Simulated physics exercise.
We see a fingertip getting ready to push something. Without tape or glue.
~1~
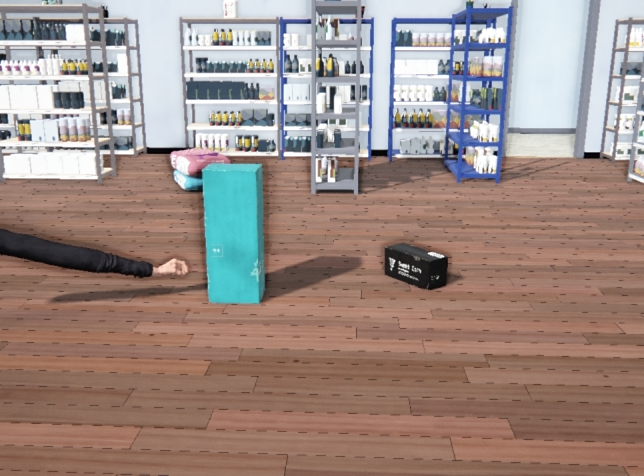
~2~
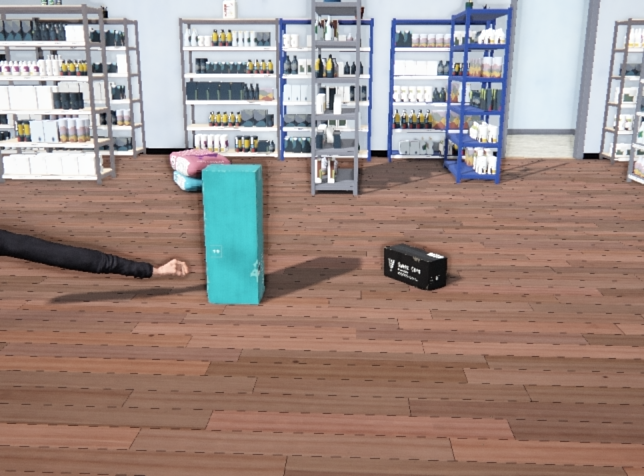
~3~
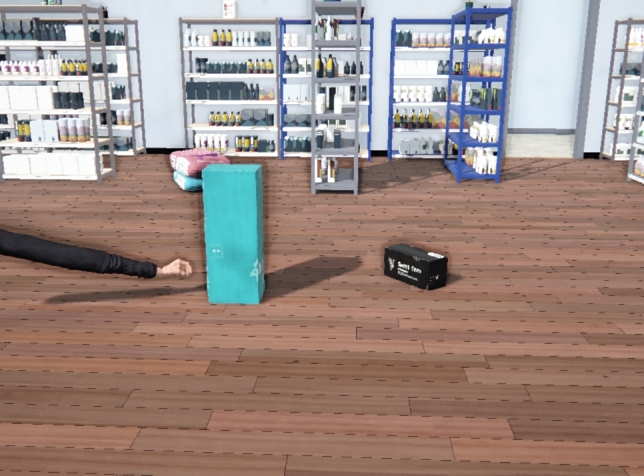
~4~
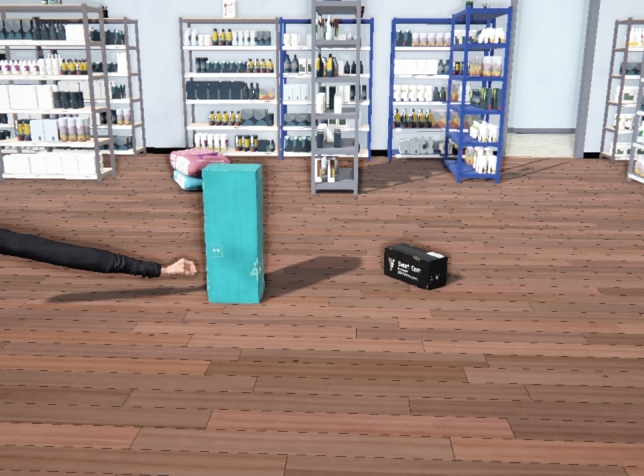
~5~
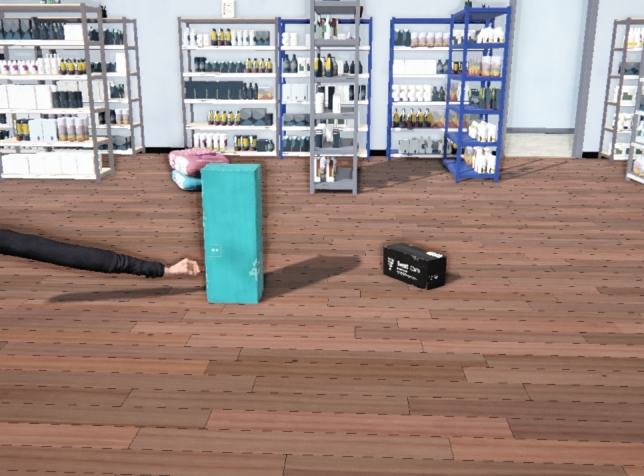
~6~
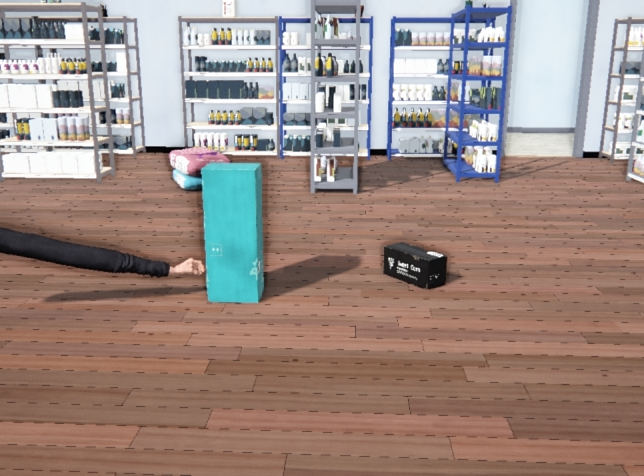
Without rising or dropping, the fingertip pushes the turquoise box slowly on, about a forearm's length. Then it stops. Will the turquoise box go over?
No, it stays on its base.
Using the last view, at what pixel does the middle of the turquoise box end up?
Close to (304, 234) in the last picture.
Then, 0.70 s on from there, turquoise box shifted a little near (258, 233).
Then, 1.20 s on from there, turquoise box shifted about its own width near (281, 233).
In the end, moved from the start, turquoise box. At the end, from the last picture's camera, turquoise box near (304, 234).
